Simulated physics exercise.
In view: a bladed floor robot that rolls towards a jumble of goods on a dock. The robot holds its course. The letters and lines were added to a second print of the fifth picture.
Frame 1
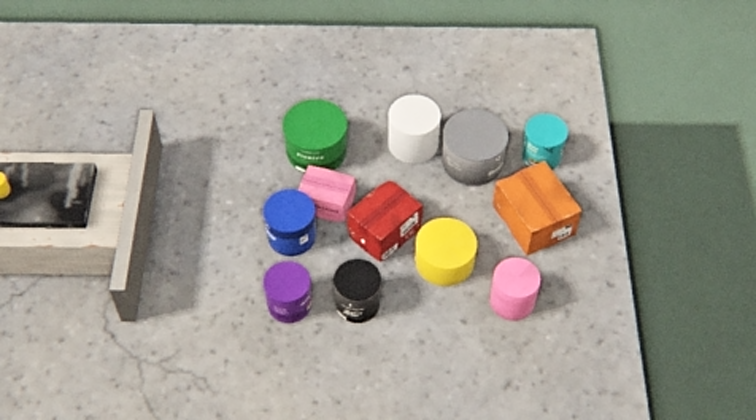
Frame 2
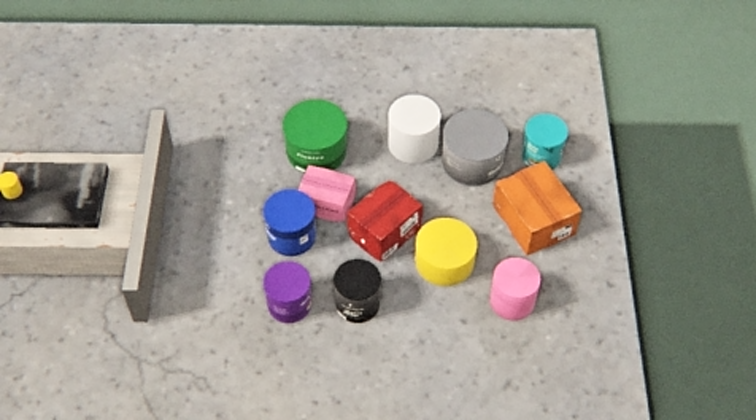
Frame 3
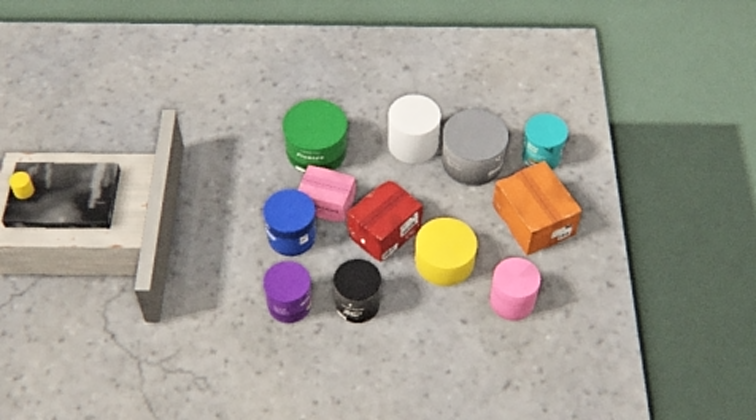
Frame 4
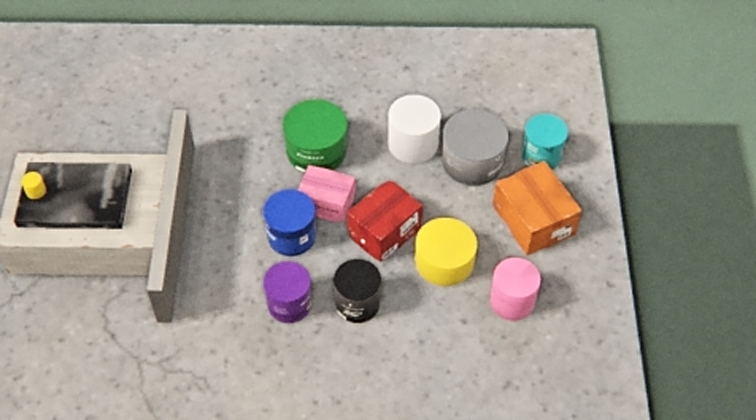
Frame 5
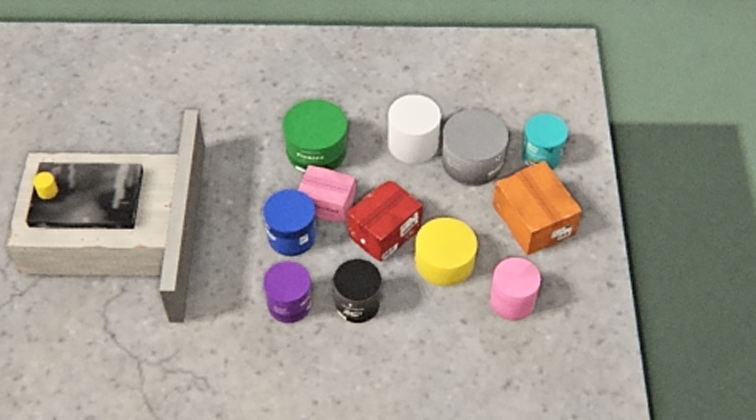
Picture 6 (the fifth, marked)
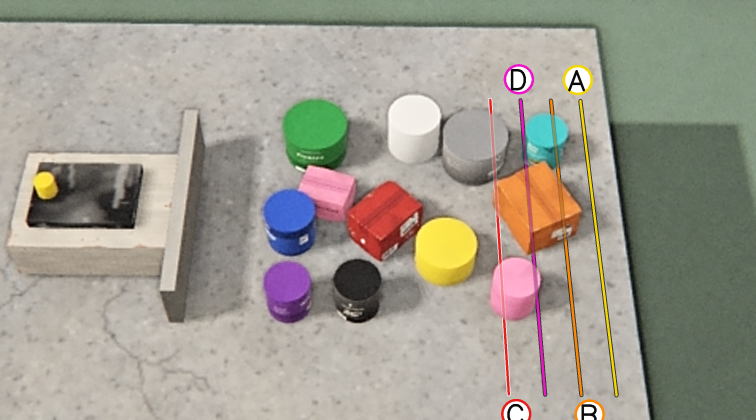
The clip opens on a speckled grey surface where a bladed floor robot, topped with a dark panel and a small yellow knob, sits left of a cluster of colourful pails, canisters and parcels. The robot rolls slowly and steadily rightward, narrowing the gap, while the goods all remain still and untouched.
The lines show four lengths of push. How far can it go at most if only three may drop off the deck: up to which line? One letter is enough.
The farthest such stop is D.
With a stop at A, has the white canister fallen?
No.
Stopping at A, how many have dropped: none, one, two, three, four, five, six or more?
In all, six or more.
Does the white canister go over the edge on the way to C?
No.
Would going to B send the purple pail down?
By then, no.
On the marked copy, A at (597, 235); B at (565, 235); C at (499, 234); D at (532, 234).
With D. Early on, robot (220, 195); purple pail (334, 294); black pail (381, 292).
Further on, robot (346, 197); turquoise pail (577, 141); orange parcel (572, 203).
At the end, robot (446, 198); turquoise pail over the edge; grey pail over the edge; three fallen.
As for the rest, A drops seven; B drops five; C is within the limit but short.
